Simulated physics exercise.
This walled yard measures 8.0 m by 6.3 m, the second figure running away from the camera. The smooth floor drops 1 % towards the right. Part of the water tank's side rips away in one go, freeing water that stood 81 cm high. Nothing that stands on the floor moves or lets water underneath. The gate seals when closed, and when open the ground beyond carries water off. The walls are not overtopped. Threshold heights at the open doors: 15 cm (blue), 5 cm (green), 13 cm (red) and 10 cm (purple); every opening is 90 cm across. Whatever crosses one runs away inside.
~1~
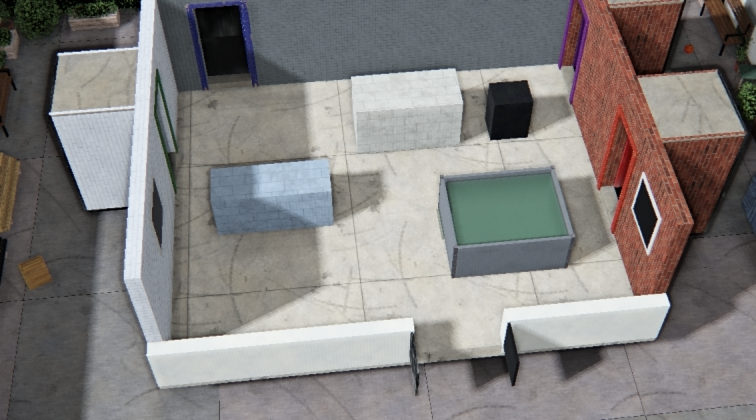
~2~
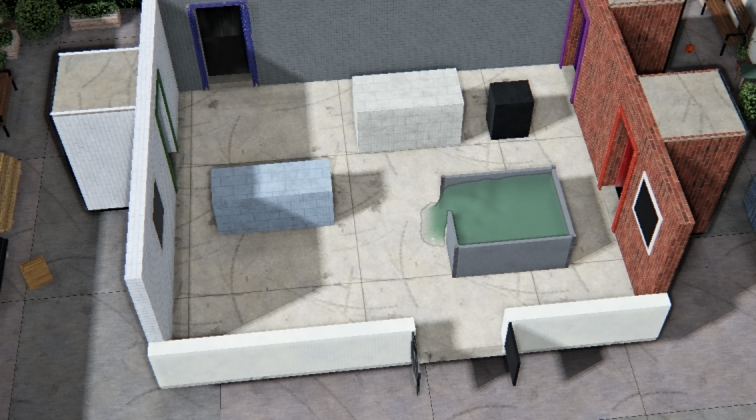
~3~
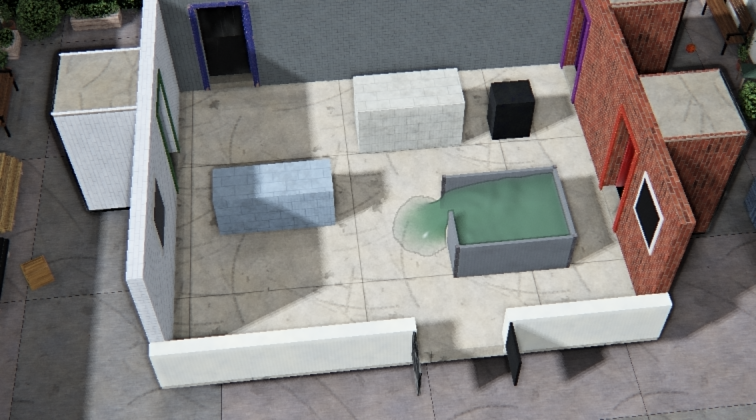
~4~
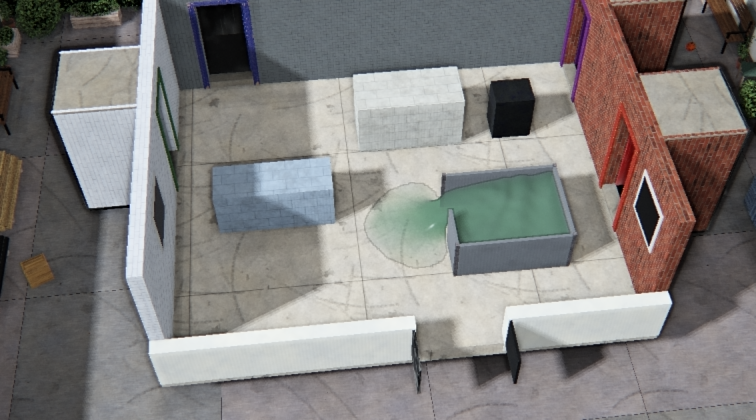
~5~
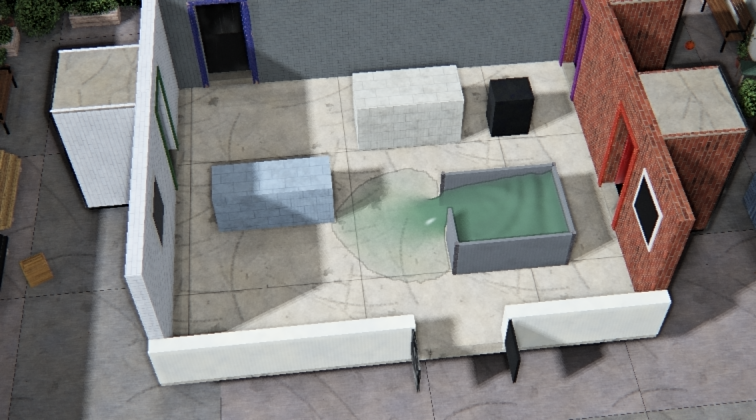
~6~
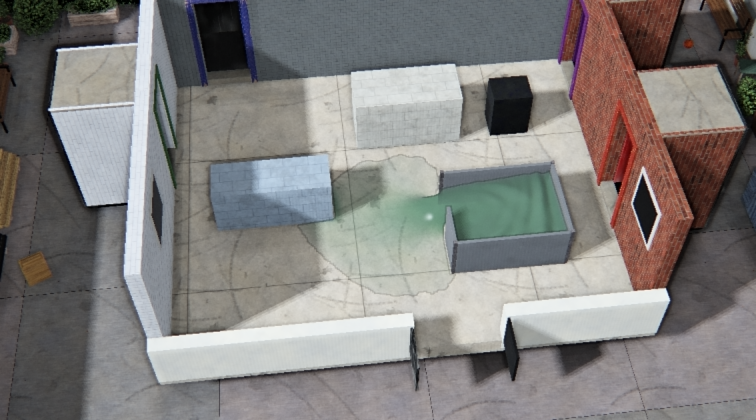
In a walled yard with white, grey and brick walls, the left side of a grey water tank gives way, and green water pours through the gap and spreads across the pale floor in a widening, thinning pool towards a blue block.
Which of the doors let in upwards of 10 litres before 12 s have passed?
The water let in: At the blue door it does not reach the limit; at the green door it passes the limit; at the red door it does not reach the limit; at the purple door it does not reach the limit.
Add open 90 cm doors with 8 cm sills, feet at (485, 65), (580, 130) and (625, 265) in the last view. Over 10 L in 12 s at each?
In that order: Not over, not over, not over.
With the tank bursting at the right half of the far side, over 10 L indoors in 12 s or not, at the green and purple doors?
Then: Green past it, purple over.
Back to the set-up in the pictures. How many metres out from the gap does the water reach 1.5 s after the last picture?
Roughly 5.4 m.
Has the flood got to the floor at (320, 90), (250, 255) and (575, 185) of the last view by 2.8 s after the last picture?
In that order: Under water, under water, still dry.
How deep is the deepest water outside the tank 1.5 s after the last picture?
About 30 cm.
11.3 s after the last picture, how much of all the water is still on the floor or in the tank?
About 96 per cent.
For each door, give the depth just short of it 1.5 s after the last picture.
Depths in cm: Blue 7, green 0, red 0, purple 0.
Then, 0.7 s after the last picture water covers 25 % of the floor and is deepest (36 cm) near (431, 214); blue door not reached, green door not reached, red door not reached, purple door not reached.
Then, 1.5 s after the last picture water covers 45 % of the floor and is deepest (30 cm) near (342, 214); blue door 7 cm at the sill, 0 L in, green door not reached, red door not reached, purple door not reached.
Then, 2.8 s after the last picture water covers 50 % of the floor and is deepest (22 cm) near (194, 328); blue door 11 cm at the sill, 0 L in, green door 2 cm at the sill, 0 L in, red door not reached, purple door not reached.
Then, 6.3 s after the last picture water covers 75 % of the floor and is deepest (13 cm) near (339, 184); blue door 8 cm at the sill, 1 L in, green door 9 cm at the sill, 21 L in, red door not reached, purple door not reached.
Then, 11.3 s after the last picture water covers 95 % of the floor and is deepest (10 cm) near (580, 157); blue door 3 cm at the sill, 1 L in, green door 4 cm at the sill, 41 L in, red door 8 cm at the sill, 0 L in, purple door 8 cm at the sill, 2 L in.
